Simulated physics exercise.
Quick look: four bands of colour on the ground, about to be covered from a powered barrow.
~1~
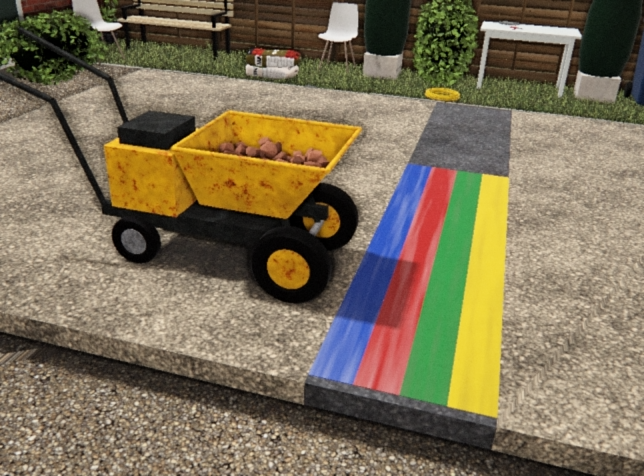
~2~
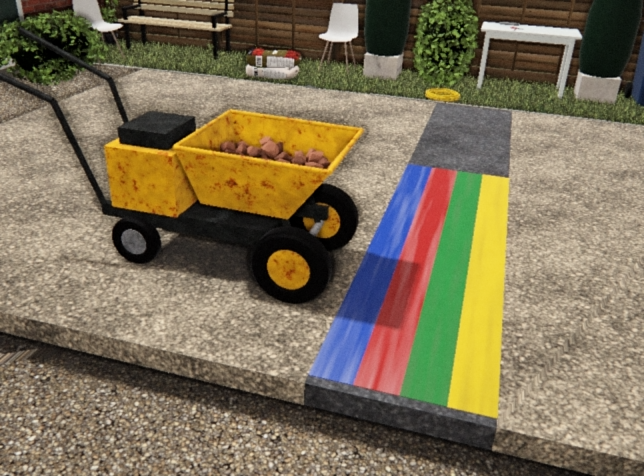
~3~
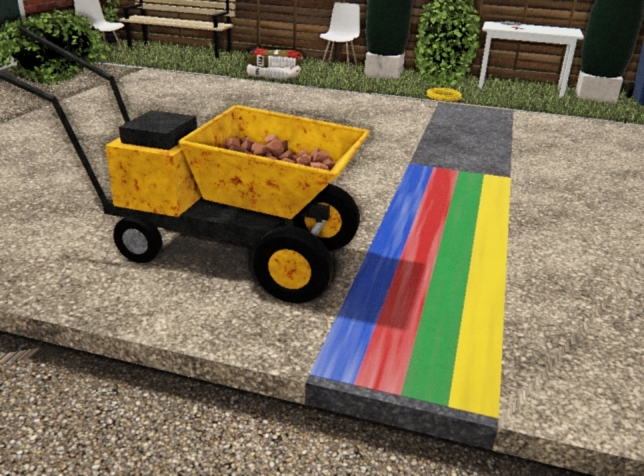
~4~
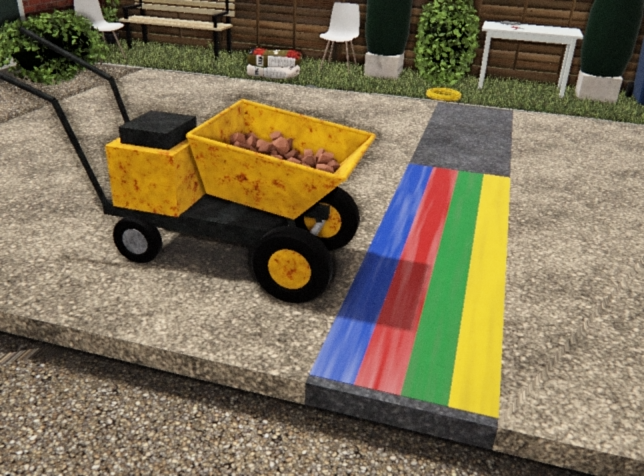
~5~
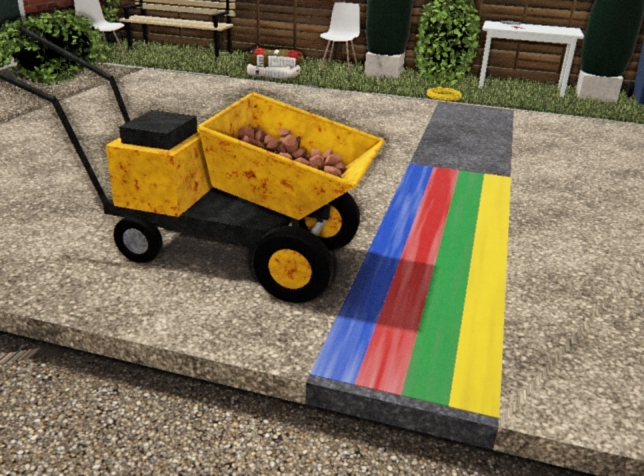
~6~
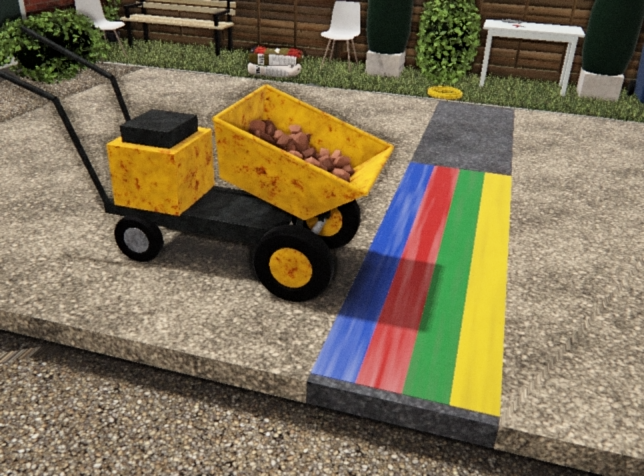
A rusty yellow skip full of reddish rubble sat level on a wheeled barrow, then gradually tilted forward to the right, its lip lowering towards the blue, red, green and yellow strips on the ground.
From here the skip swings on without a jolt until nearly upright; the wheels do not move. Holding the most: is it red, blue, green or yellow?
It's green.
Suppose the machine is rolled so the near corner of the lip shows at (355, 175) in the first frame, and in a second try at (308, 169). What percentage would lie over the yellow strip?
Roughly 30 per cent, then roughly 10 per cent.
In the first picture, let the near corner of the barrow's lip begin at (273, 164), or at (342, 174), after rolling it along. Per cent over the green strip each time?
First try: 20 per cent; second try: 50 per cent.
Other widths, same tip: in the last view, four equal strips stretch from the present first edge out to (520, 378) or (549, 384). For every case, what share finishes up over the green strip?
Shares in order: Close to 40 %; close to 40 %.
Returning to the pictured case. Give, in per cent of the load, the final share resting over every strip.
The blue strip gets close to 0, the red strip close to 20, the green strip close to 40 and the yellow strip close to 20.
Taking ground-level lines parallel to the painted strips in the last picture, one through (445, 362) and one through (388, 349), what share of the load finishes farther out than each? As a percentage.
Estimate: 30 %, then 80 %.
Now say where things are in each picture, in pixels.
In the first picture, lip of the skip (327, 171), level; top of the load (263, 163), lumps of rubble; blue strip (348, 338); red strip (389, 347); green strip (432, 356); yellow strip (477, 365).
In the second picture, lip of the skip (329, 173), level; top of the load (265, 163).
In the third picture, lip of the skip (336, 175), tipped barely; top of the load (260, 152).
In the fourth picture, lip of the skip (343, 180), tipped a little; top of the load (265, 149).
In the fifth picture, lip of the skip (354, 186), tipped a little; top of the load (257, 150).
In the sixth picture, lip of the skip (365, 194), tipped clearly; top of the load (267, 144); blue strip (350, 337); red strip (392, 346); green strip (435, 355); yellow strip (479, 364).
Just after the last frame, skip tipped steeply; every one in the skip.
A moment on, skip tipped right over; almost all in the skip; just a few over the red strip; about a tenth over the green strip.
Further on, skip tipped right over; roughly a quarter in the skip; about a tenth over the red strip; roughly half over the green strip; roughly a quarter over the yellow strip; just a few off the paint.
When it is over, skip tipped right over; about a tenth in the skip; not one over the blue strip; roughly a quarter over the red strip; roughly a third over the green strip; roughly a quarter over the yellow strip; about a tenth off the paint.
